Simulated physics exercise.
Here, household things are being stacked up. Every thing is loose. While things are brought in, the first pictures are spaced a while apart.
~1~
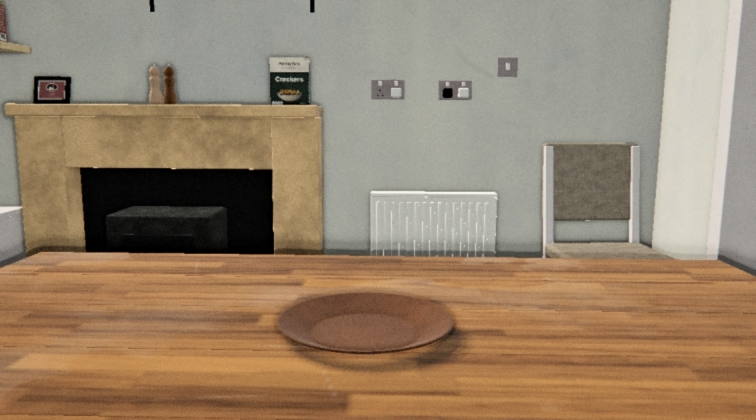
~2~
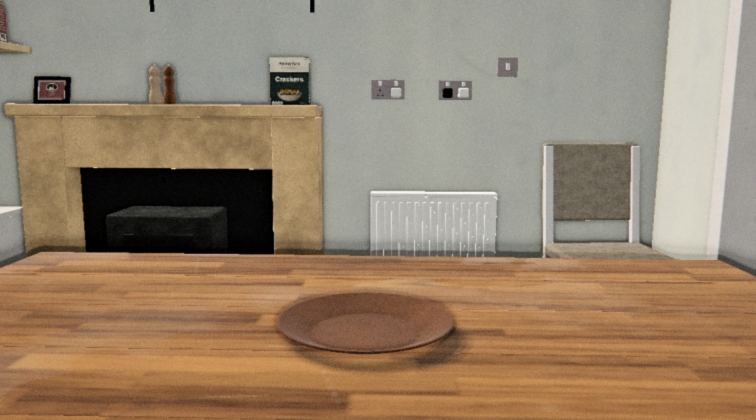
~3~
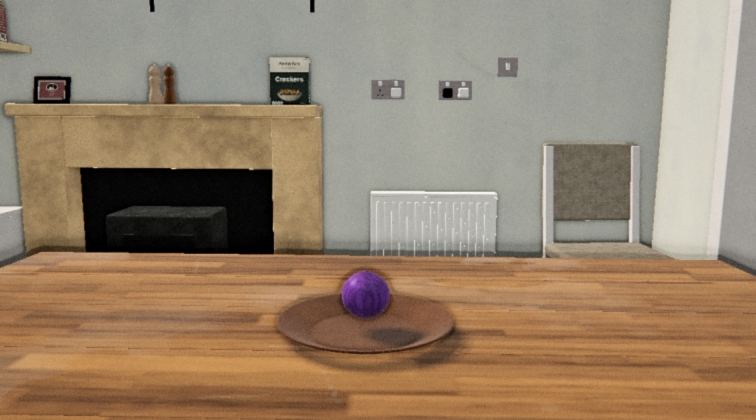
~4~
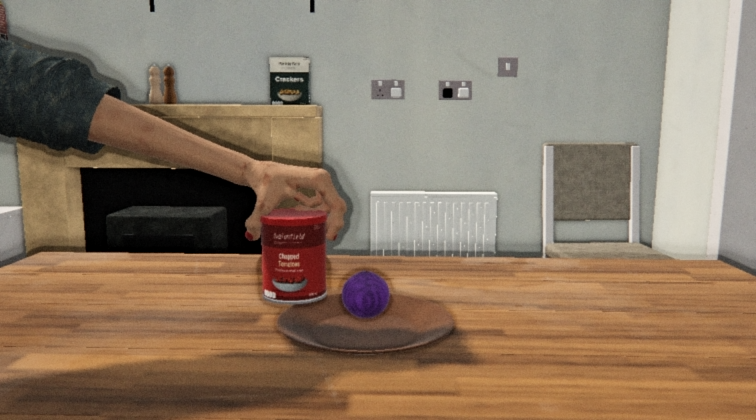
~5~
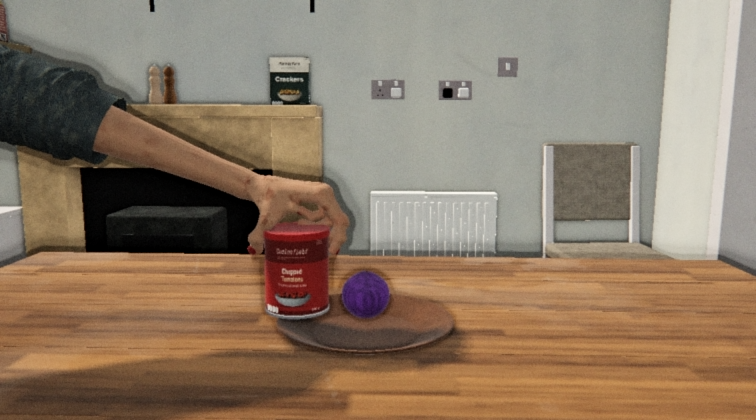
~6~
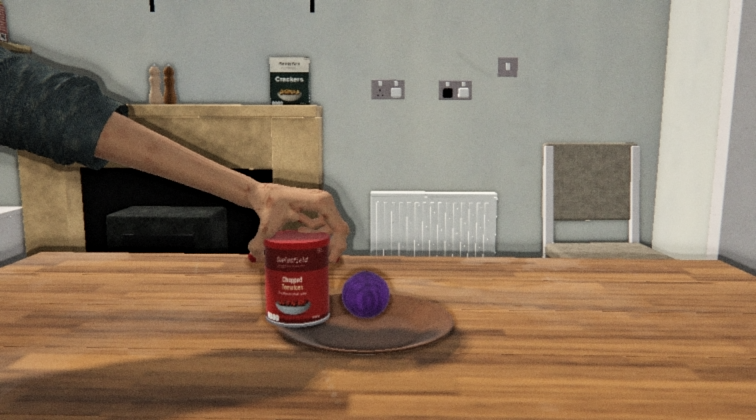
In this clip, a brown plate sits on a wooden table, and a purple ball appears on it. A hand then lowers a red tin onto the plate's left side, beside the ball, and keeps hold of it.
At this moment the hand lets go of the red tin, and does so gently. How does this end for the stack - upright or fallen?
In the end the pile is left intact.
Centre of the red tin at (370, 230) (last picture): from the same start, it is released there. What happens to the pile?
It collapses.
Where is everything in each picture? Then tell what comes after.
The last thing is not in view yet; brown plate (365, 326), in the first frame.
The last thing is not in view yet; brown plate (365, 326), in the second frame.
The last thing is not in view yet; brown plate (365, 326), in the third frame.
Coming down; red tin (294, 254); brown plate (365, 326), in the fourth frame.
Coming down; red tin (297, 269); brown plate (365, 326), in the fifth frame.
In place under the hand; red tin (297, 277); brown plate (365, 326), in the sixth frame.
Then, 1.00 s past the last view, nothing moves.
Then, 2.10 s past the last view, red tin resting near (297, 277).
Finally, all 3 still in place. Final places as the last picture's camera would see them, red tin near (297, 277). The pile keeps its balance.
